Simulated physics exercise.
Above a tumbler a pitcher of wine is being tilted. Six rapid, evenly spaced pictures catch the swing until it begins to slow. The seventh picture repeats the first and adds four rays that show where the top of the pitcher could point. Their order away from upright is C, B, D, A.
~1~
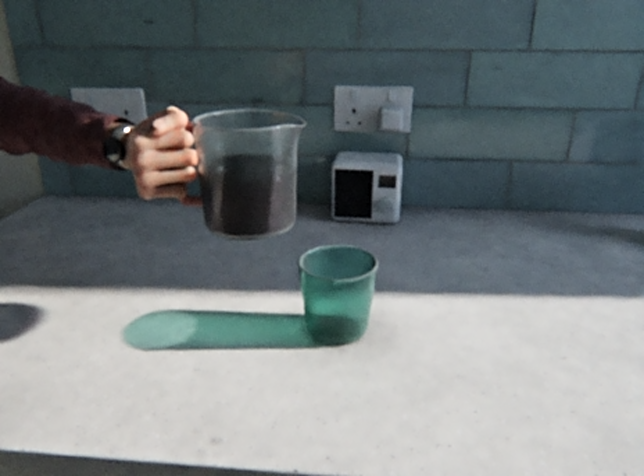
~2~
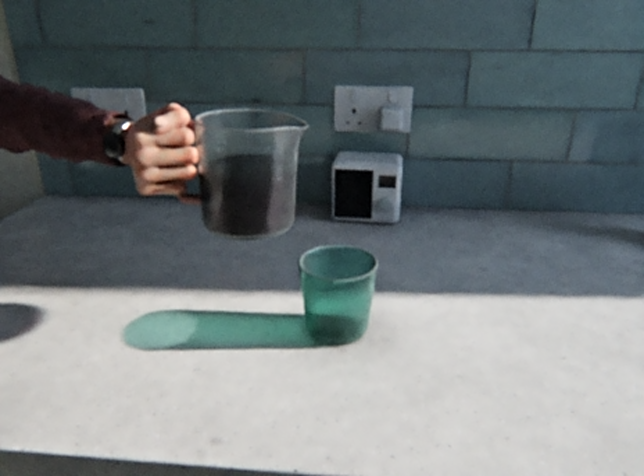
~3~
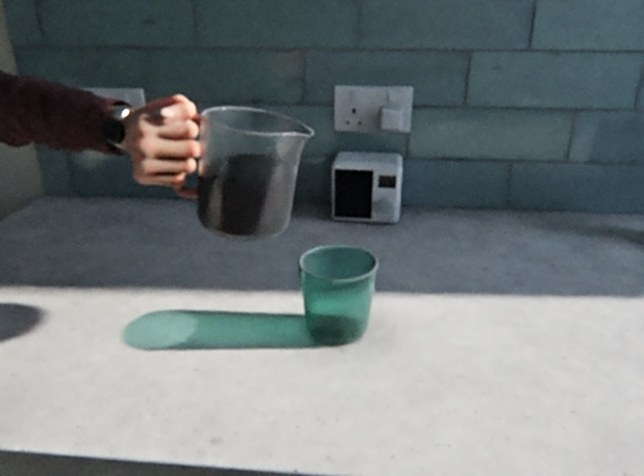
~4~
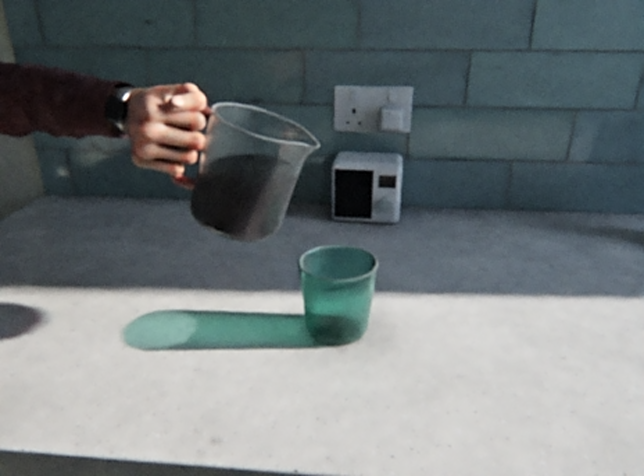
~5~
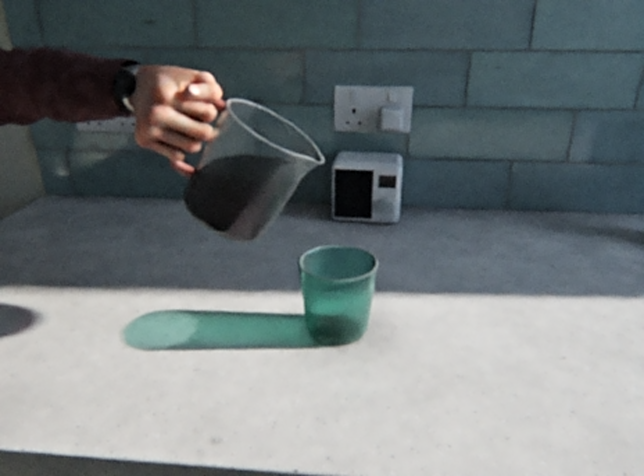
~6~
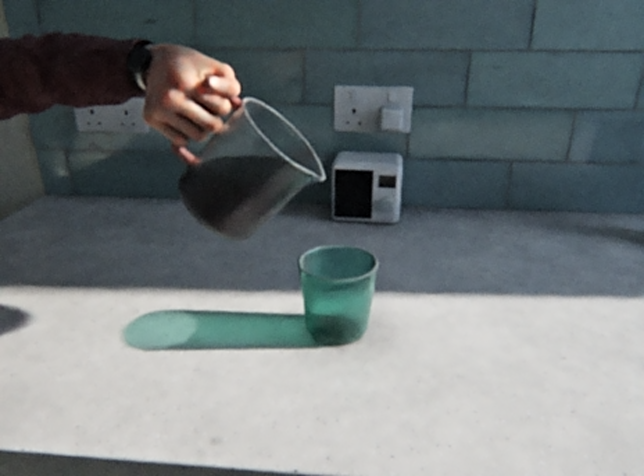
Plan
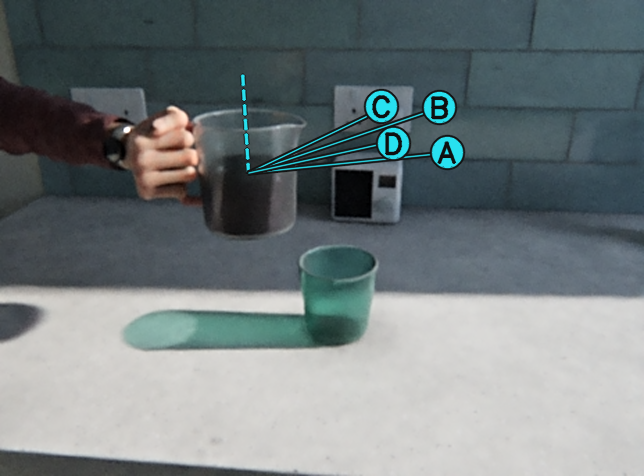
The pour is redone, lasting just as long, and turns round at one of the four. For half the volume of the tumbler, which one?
Tilt B.
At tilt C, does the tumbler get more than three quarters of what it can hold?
No.
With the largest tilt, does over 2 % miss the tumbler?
Yes.
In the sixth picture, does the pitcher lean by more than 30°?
Yes, it does.
In cyan, A at (430, 154); B at (423, 113); C at (366, 116); D at (376, 145).
For tilt A, the tumbler ends with about 64 % of what it can hold; 18 % of the wine is spilt.
For tilt B, the tumbler ends with about 50 % of what it can hold; 3 % of the wine is spilt.
For tilt C, the tumbler ends with about 35 % of what it can hold.
For tilt D, the tumbler ends with about 63 % of what it can hold; 6 % of the wine is spilt.
